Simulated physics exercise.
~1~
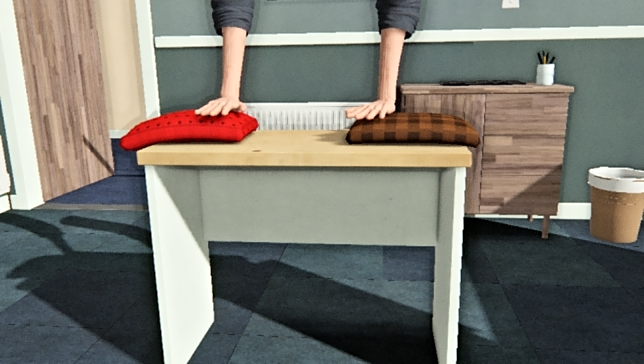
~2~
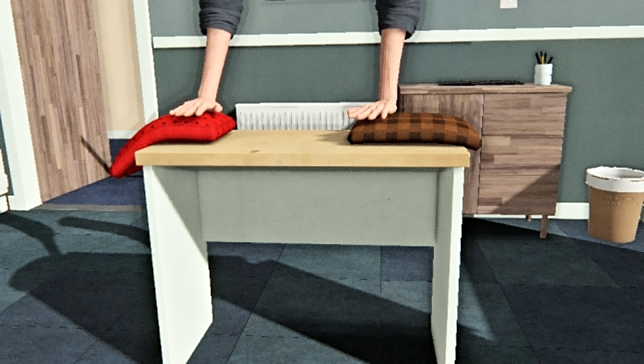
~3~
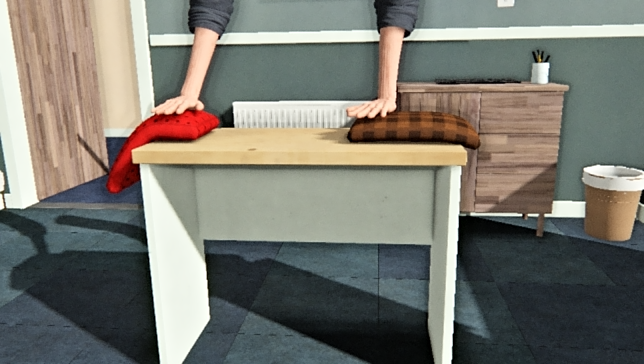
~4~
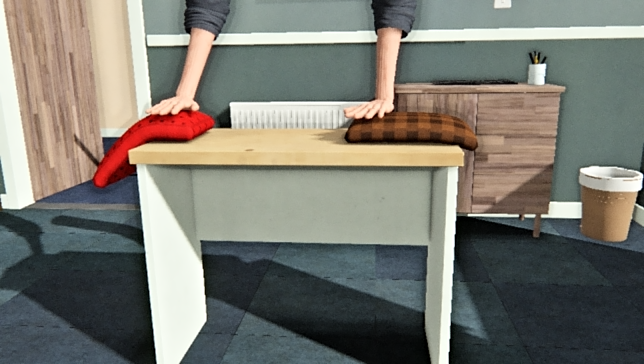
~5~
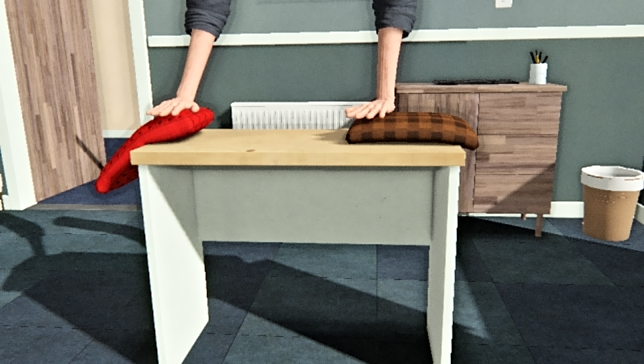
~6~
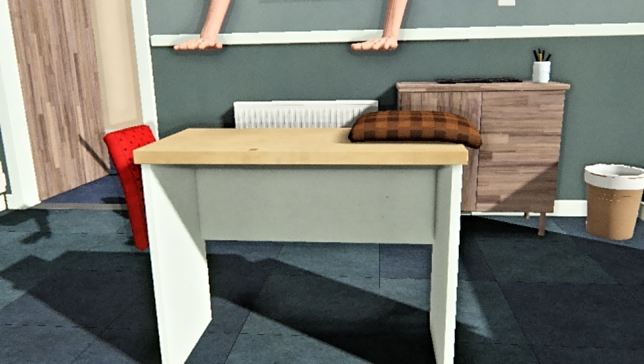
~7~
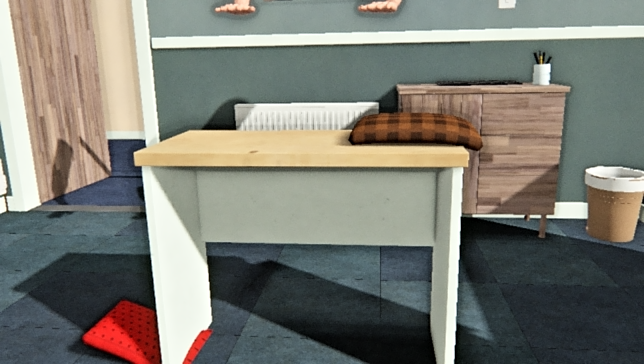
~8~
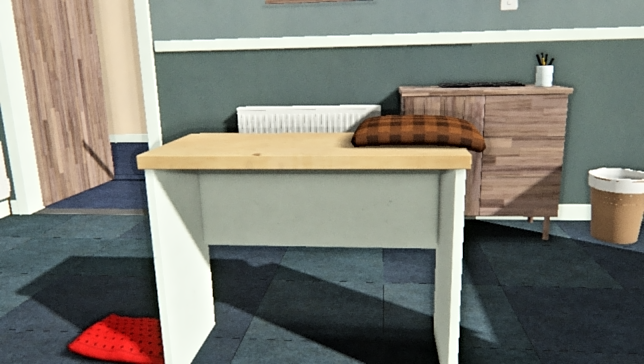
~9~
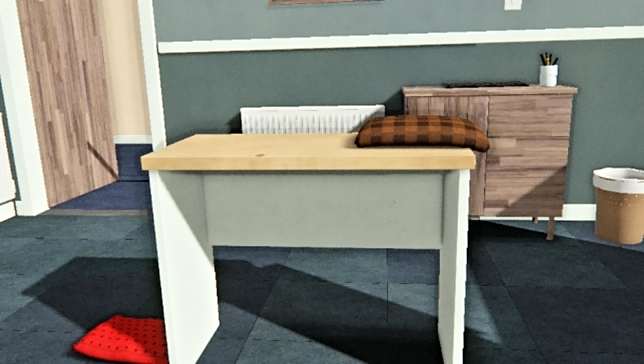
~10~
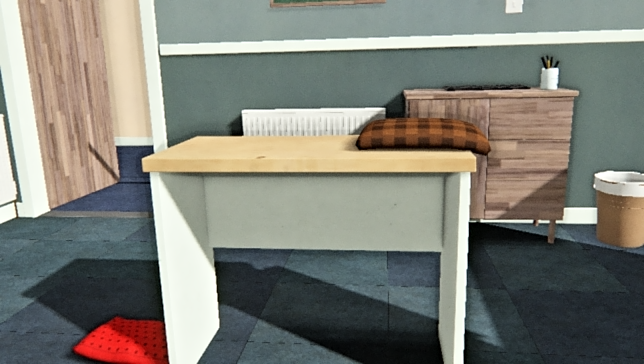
A person's hands pushed a red pillow to the left until it hung over the end of a bench, then lifted away. The pillow tipped off and dropped to the floor, while the brown checked cushion or folded blanket stayed on top at the right.
